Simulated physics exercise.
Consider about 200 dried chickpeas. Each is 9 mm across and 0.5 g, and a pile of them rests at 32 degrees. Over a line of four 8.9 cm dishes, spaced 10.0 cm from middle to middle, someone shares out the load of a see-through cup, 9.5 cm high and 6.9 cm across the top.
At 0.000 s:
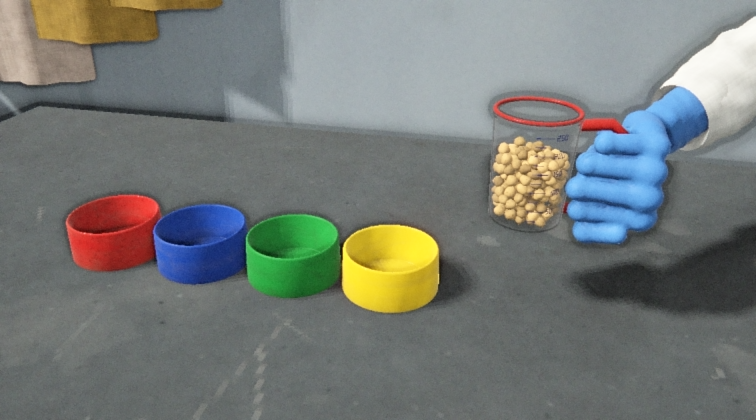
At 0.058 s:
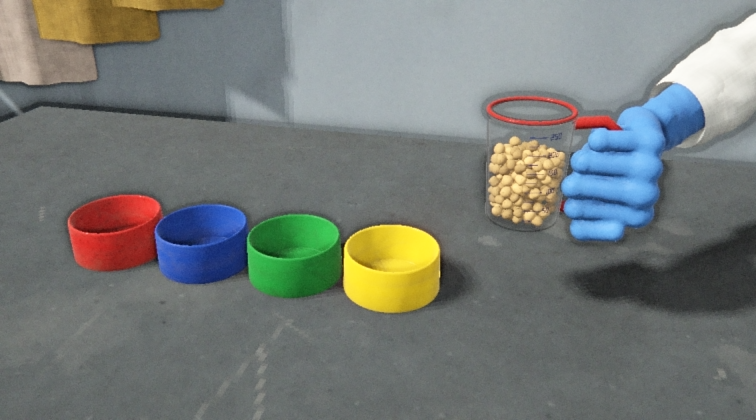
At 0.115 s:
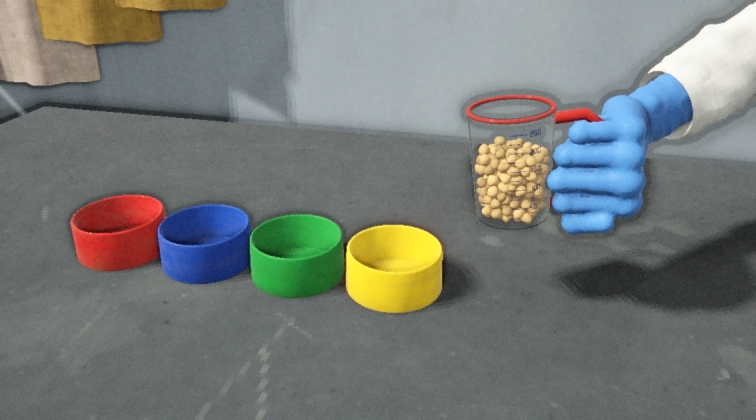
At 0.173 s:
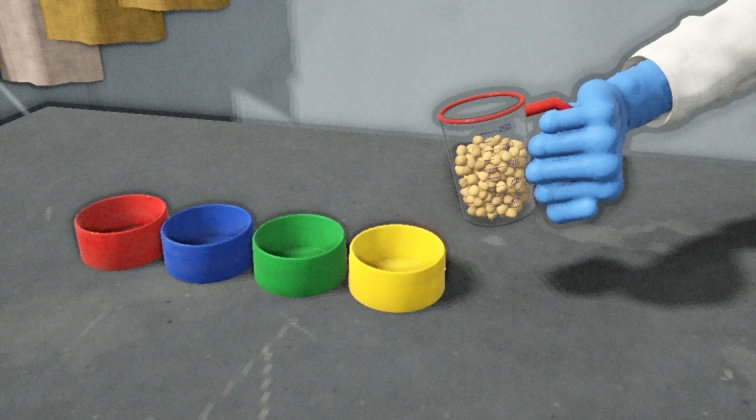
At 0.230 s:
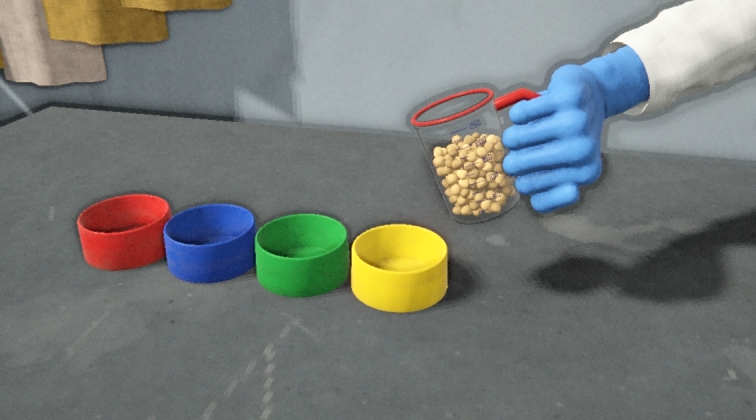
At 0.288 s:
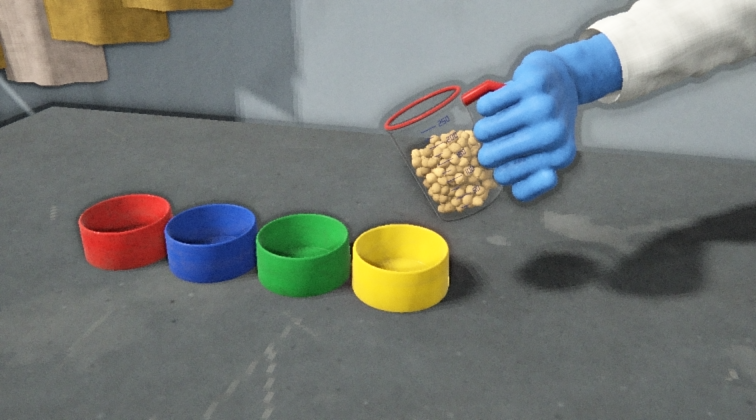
A clear cup of chickpeas, held by a blue-gloved hand, moving left and tilting toward a row of four coloured dishes.
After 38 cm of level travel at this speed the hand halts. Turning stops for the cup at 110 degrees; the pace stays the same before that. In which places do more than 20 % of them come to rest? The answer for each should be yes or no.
Red - yes, blue - no, green - no, yellow - no, counter - yes.
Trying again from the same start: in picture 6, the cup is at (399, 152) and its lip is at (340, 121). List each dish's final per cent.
It'd finish with red at 70, blue at 0, green at 0 and yellow at 0.
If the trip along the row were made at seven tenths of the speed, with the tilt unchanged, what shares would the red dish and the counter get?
Red: 50; counter: 10.
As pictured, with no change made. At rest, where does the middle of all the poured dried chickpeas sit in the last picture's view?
When it all comes to rest, the middle is near (112, 236).
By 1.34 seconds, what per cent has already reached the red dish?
About 50 percent up to now.
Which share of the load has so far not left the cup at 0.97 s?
That would be some 90 per cent.
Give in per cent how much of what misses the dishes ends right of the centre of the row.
About 0 percent.
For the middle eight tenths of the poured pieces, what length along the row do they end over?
Spread: Around 16 cm.
After 0.69 s, tilt 80 degrees; cup holds 100 %.
Then, at 0.97 s, tilt 110 degrees; cup holds 90 %, red 5 %.
Then, at 1.34 s, tilt 110 degrees; cup holds 15 %, red 50 %.
At rest (2.1 s), red 60 %, blue 0 %, green 0 %, yellow 0 %, counter 40 %.
